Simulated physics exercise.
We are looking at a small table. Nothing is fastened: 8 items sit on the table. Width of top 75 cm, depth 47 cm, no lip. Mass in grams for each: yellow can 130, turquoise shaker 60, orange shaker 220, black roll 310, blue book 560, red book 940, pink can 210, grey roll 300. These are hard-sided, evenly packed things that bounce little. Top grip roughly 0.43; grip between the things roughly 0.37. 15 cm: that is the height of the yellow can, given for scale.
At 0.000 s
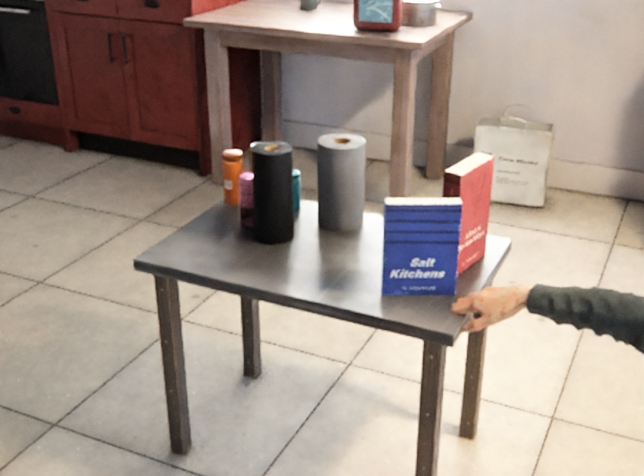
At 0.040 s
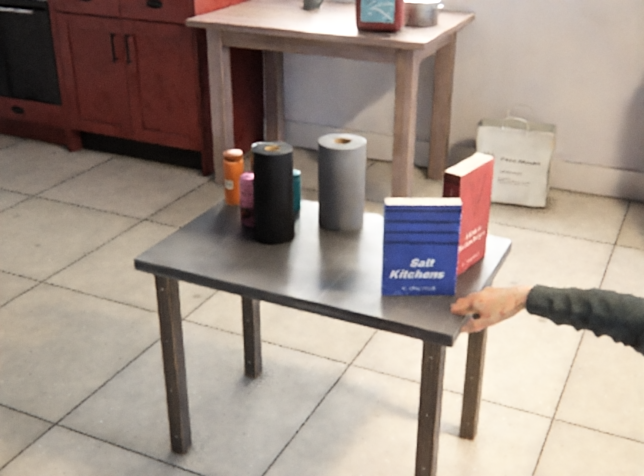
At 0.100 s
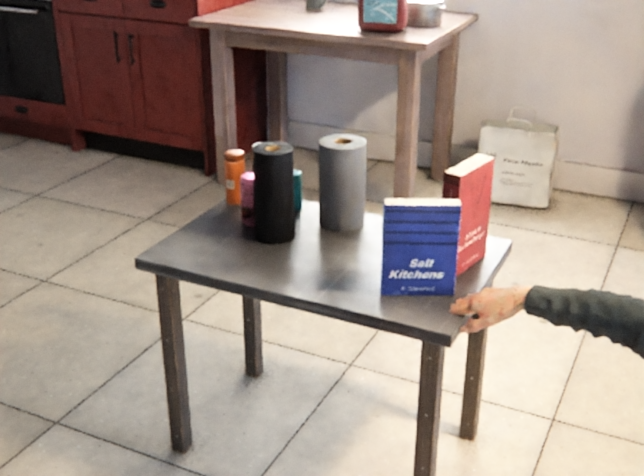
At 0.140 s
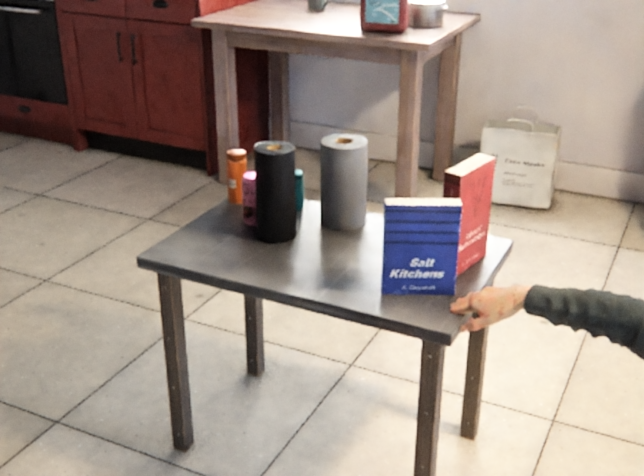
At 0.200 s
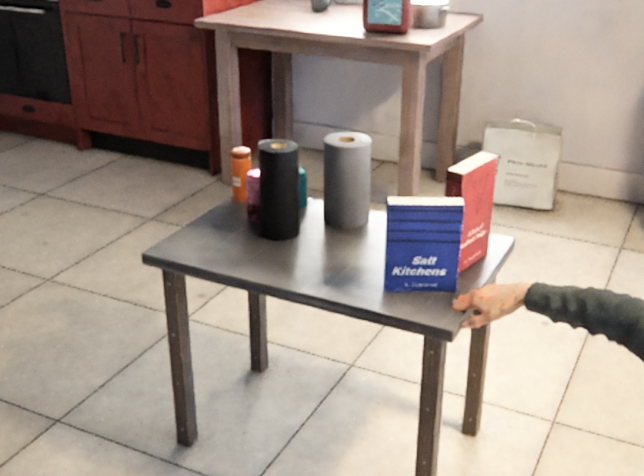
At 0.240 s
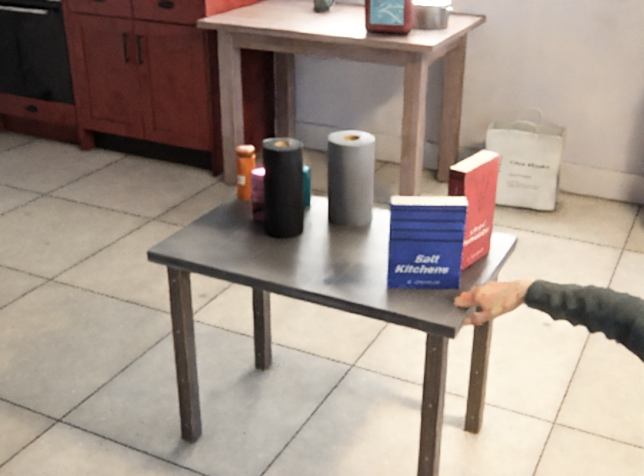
Hand gripping the corner of a small dark table and shifting it slightly, with upright books, rolls and small containers on top.
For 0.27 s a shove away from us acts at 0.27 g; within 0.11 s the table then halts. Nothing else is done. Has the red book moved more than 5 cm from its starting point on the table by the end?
Most likely it stays roughly where it was.
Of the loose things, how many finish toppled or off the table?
The tally is 3.
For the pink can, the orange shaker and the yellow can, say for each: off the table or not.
Once it all settles, the pink can stays on its surface, the orange shaker leaves its surface and the yellow can leaves its surface.
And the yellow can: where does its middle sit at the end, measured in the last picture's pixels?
Close to pixel (322, 316) in the final view.
Around 0.54 s, table 14 cm from its start; red book shifted 2 cm near (486, 194); blue book at 41° to upright; yellow can at 30° to upright.
Around 0.74 s, table 14 cm from its start; yellow can and orange shaker now off the table; red book shifted 2 cm near (486, 194); blue book on its side.
Around 0.94 s, table 14 cm from its start; red book shifted 2 cm near (486, 194); blue book on its side; pink can shifted 2 cm.
Finally (1.2 s), off the table, yellow can and orange shaker; on their side or leaning hard on the table, blue book; the other 5 still in place (within 5 cm). In the last view, red book near (486, 194).
